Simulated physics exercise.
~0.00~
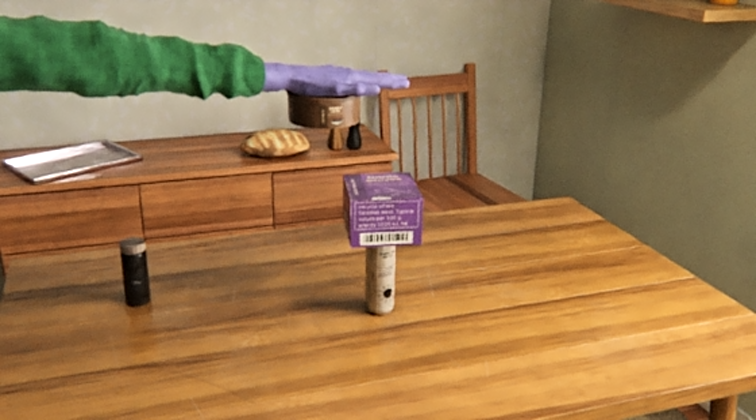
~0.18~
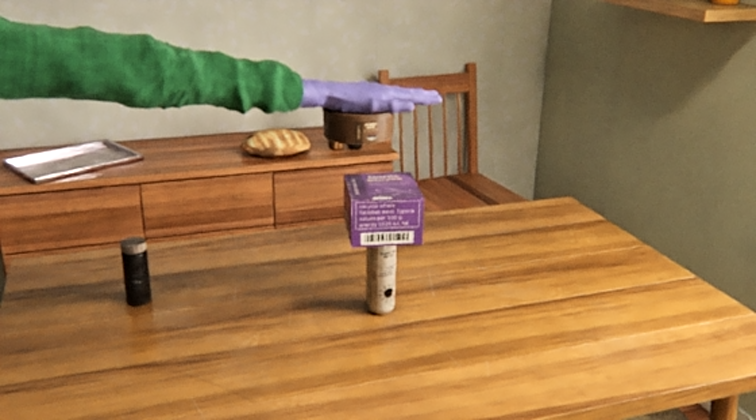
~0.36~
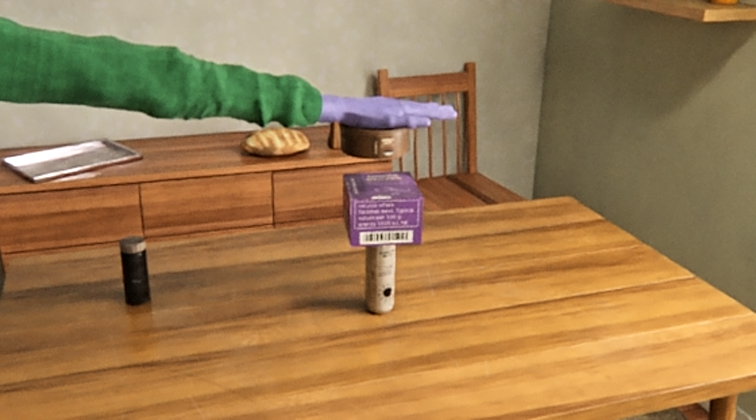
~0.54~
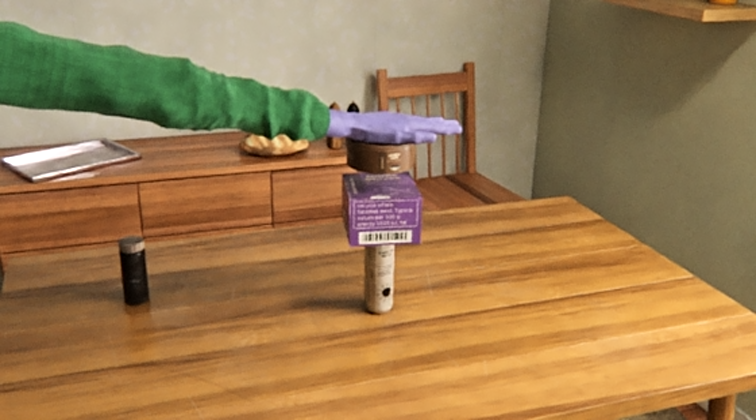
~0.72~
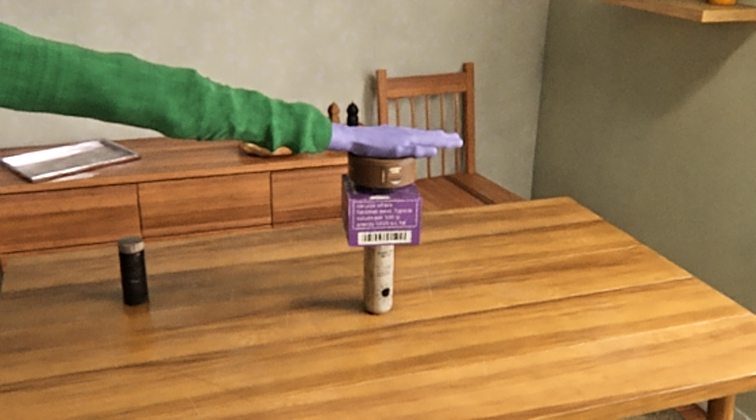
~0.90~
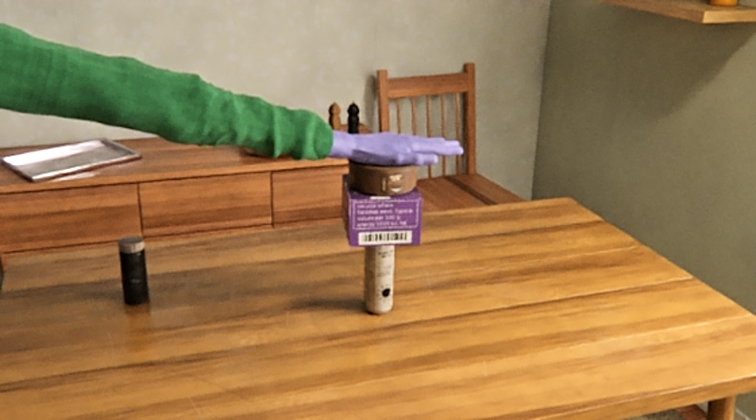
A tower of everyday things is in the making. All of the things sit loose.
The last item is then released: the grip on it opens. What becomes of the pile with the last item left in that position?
The pile remains standing.
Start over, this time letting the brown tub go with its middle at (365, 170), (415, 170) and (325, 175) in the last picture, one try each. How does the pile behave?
The pile remains standing in the first case, collapses in the second case and collapses in the third case.
Around 1.10 s, nothing moves.
Around 1.40 s, brown tub resting near (383, 171).
Finally (2.0 s), all 4 still in place. Final places as the last picture's camera would see them, brown tub near (383, 171). The pile keeps its balance.
